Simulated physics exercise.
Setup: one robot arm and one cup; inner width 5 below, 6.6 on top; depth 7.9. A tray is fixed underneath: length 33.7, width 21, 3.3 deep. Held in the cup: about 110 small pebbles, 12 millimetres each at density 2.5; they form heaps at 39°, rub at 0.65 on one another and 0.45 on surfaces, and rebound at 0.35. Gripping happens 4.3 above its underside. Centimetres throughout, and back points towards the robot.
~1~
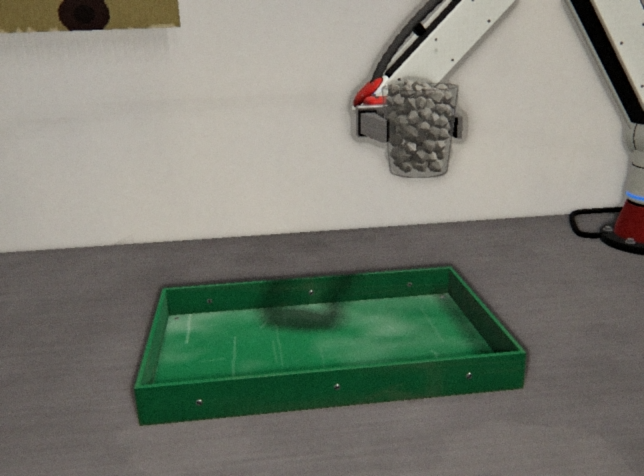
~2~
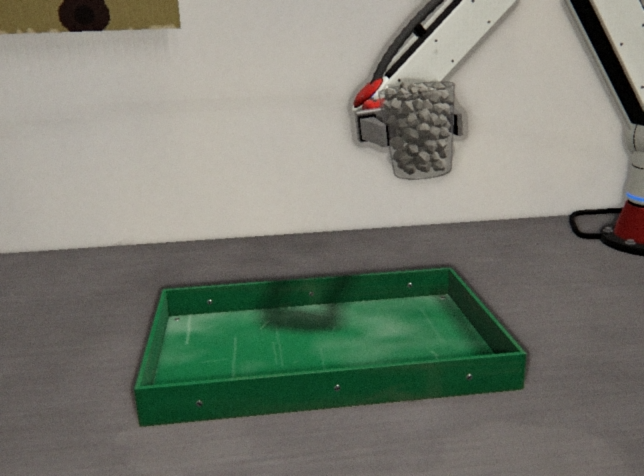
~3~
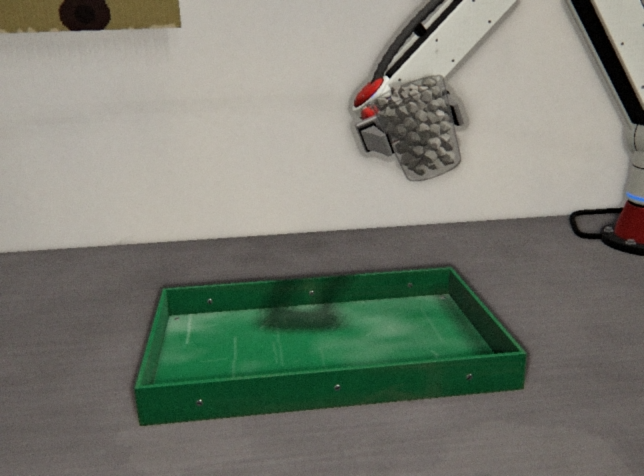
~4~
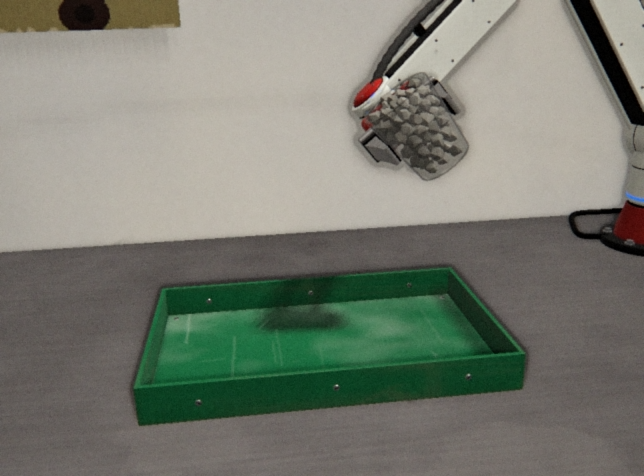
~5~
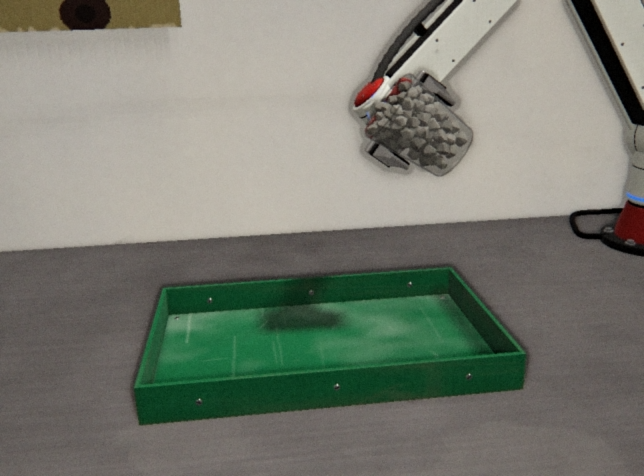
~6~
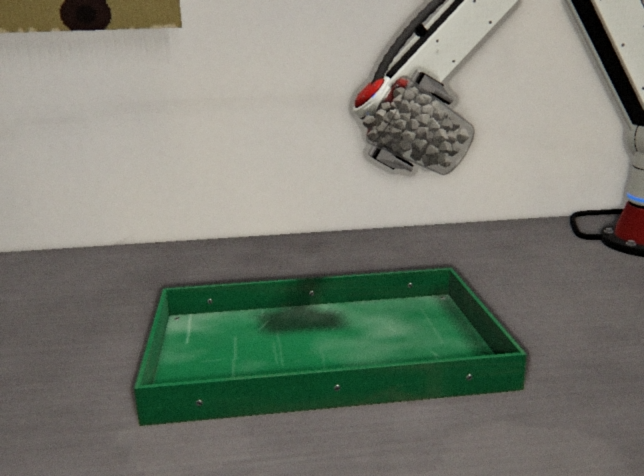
Robot arm holding a cup of small grey pebbles above a green tray, steadily tilting it well over in mid-air.
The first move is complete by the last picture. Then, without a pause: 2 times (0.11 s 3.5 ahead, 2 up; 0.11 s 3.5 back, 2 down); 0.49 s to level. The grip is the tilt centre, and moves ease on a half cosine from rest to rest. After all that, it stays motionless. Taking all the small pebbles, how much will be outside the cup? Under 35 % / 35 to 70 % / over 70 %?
35 to 70 %.
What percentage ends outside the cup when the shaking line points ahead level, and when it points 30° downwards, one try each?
35 and 15 %.
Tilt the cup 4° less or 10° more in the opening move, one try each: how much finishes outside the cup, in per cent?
Roughly 50 per cent on the first try and 75 per cent on the second.
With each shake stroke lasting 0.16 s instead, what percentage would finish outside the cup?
Roughly 20 in a hundred.
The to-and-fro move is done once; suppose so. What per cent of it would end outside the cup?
Near 45 per cent.
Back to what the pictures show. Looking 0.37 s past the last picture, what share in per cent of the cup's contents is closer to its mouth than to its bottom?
My estimate is near 70 per cent.
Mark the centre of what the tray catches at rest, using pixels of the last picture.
(313, 344).
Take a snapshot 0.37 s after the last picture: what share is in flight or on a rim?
I'd put it near 5 per cent.
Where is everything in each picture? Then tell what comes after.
In the first frame, cup middle at (419, 132), level; upper third of the load around (420, 98), from x 395 to 450, top at y 85; 110 in the cup.
In the second frame, cup middle at (420, 132), tilted 6° forward; upper third of the load around (419, 99), from x 390 to 445, top at y 90.
In the third frame, cup middle at (421, 132), tilted 20° forward; upper third of the load around (414, 102), from x 380 to 450, top at y 85.
In the fourth frame, cup middle at (421, 131), tilted 39° forward; upper third of the load around (411, 104), from x 375 to 455, top at y 85.
In the fifth frame, cup middle at (423, 130), tilted 53° forward; upper third of the load around (409, 109), from x 375 to 460, top at y 85.
In the sixth frame, cup middle at (423, 131), tilted 59° forward; upper third of the load around (410, 111), from x 370 to 460, top at y 95; 110 in the cup.
Then, 0.37 s later, tilted 59° forward, highest piece 26 above the table; 63 in the cup, 42 in the tray, 5 in flight or on a rim.
Then, 0.74 s later, tilted 19° forward, highest piece 25 above the table; 63 in the tray, 47 in the cup.
Then, 1.13 s later, level, highest piece 25 above the table; 63 in the tray, 47 in the cup.
Then, 2.18 s later, level, highest piece 25 above the table; 63 in the tray, 47 in the cup.
At rest, 63 in the tray, 47 in the cup. That is 57 % outside the cup.
